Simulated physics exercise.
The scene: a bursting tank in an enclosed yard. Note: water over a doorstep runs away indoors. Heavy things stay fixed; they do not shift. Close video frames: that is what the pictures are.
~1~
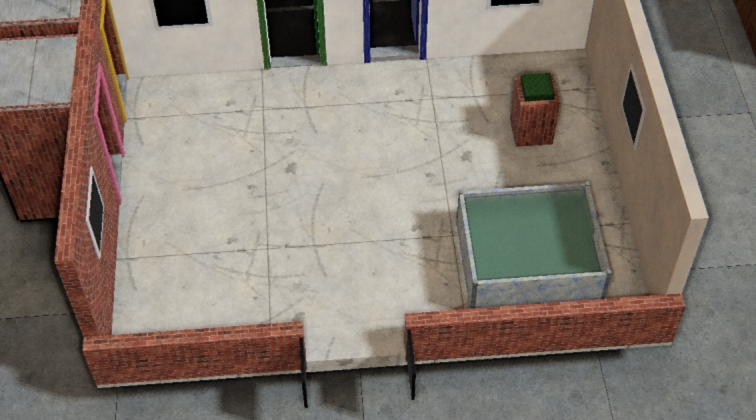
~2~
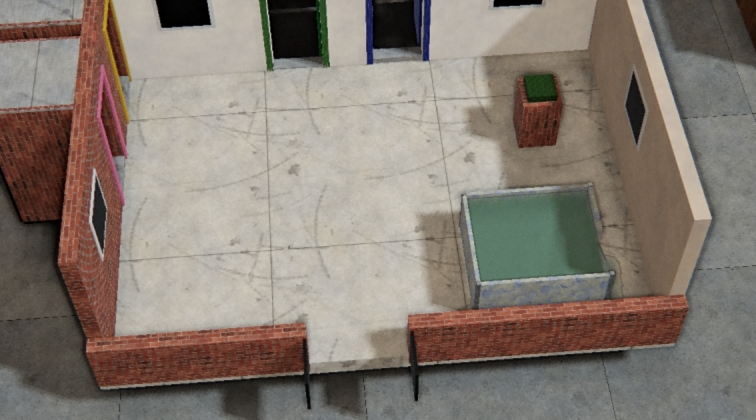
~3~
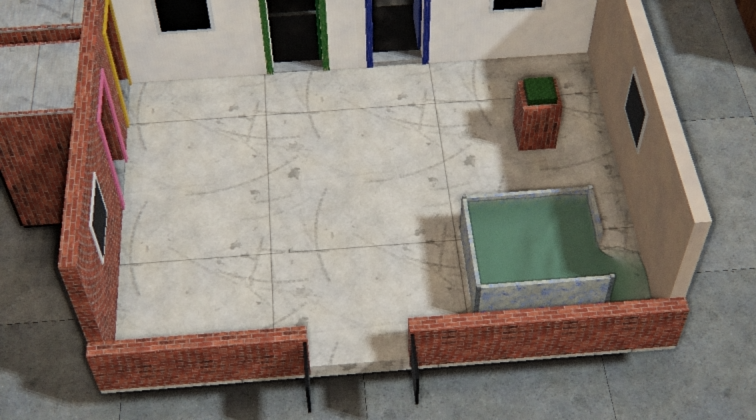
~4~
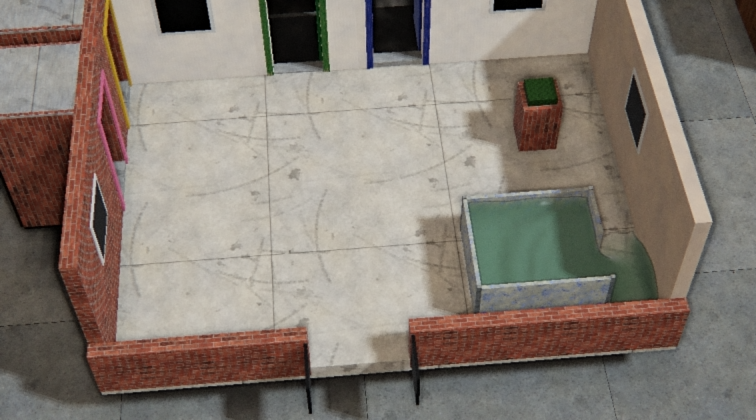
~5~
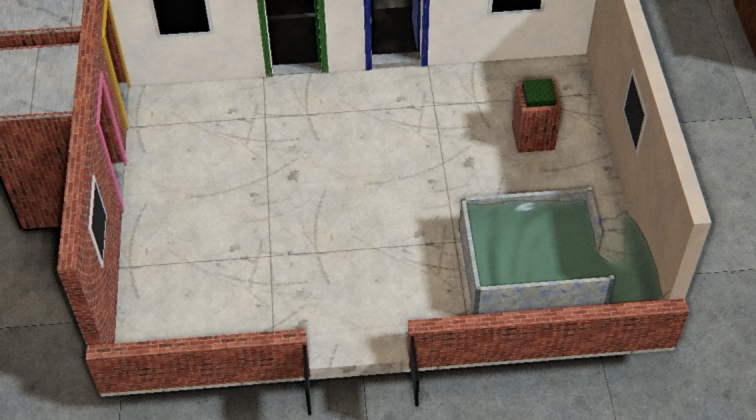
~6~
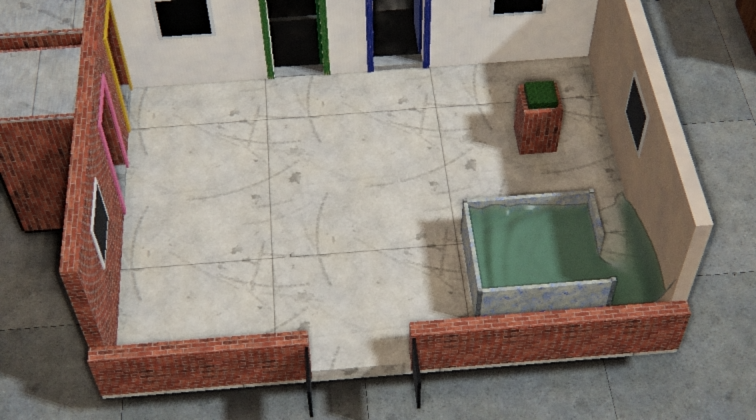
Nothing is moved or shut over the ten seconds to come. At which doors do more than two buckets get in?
Yellow door: Two buckets or fewer, green door: Two buckets or fewer, pink door: Two buckets or fewer, blue door: Two buckets or fewer.
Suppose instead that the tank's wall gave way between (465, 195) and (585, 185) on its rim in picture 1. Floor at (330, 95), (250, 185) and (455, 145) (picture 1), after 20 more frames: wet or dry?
Taken in turn they're swamped, unwetted and swamped.
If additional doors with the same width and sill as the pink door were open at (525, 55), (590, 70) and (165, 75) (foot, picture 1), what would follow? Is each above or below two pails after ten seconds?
Door by door: Ends up above, ends up above, ends up below.
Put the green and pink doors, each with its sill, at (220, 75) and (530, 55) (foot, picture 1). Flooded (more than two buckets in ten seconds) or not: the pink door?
Note - pink: Comes out above.
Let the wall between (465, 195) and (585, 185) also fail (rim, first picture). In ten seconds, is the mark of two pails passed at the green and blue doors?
The green door exceeds the limit and the blue door exceeds the limit.
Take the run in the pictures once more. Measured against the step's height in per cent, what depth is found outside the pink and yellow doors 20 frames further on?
I reckon it's around 0 and then 0 per cent.
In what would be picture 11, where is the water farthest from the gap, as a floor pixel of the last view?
By then the tip should be at about (598, 104).
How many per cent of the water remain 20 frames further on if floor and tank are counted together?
I'd put it at about 98 per cent.
A moment on, water covers 10 % of the floor; the yellow door not reached, the green door not reached, the pink door not reached, the blue door not reached.
Next, water covers 25 % of the floor; the yellow door not reached, the green door not reached, the pink door not reached, the blue door not reached.
Then, water covers 50 % of the floor; the yellow door not reached, the green door not reached, the pink door not reached, the blue door wet at the sill, nothing in.
Later, water covers 85 % of the floor; the yellow door not reached, the green door wet at the sill, nothing in, the pink door wet at the sill, nothing in, the blue door wet at the sill, nothing in.
In the end, water covers 95 % of the floor; the yellow door wet at the sill, nothing in, the green door wet at the sill, nothing in, the pink door wet at the sill, nothing in, the blue door wet at the sill, nothing in.
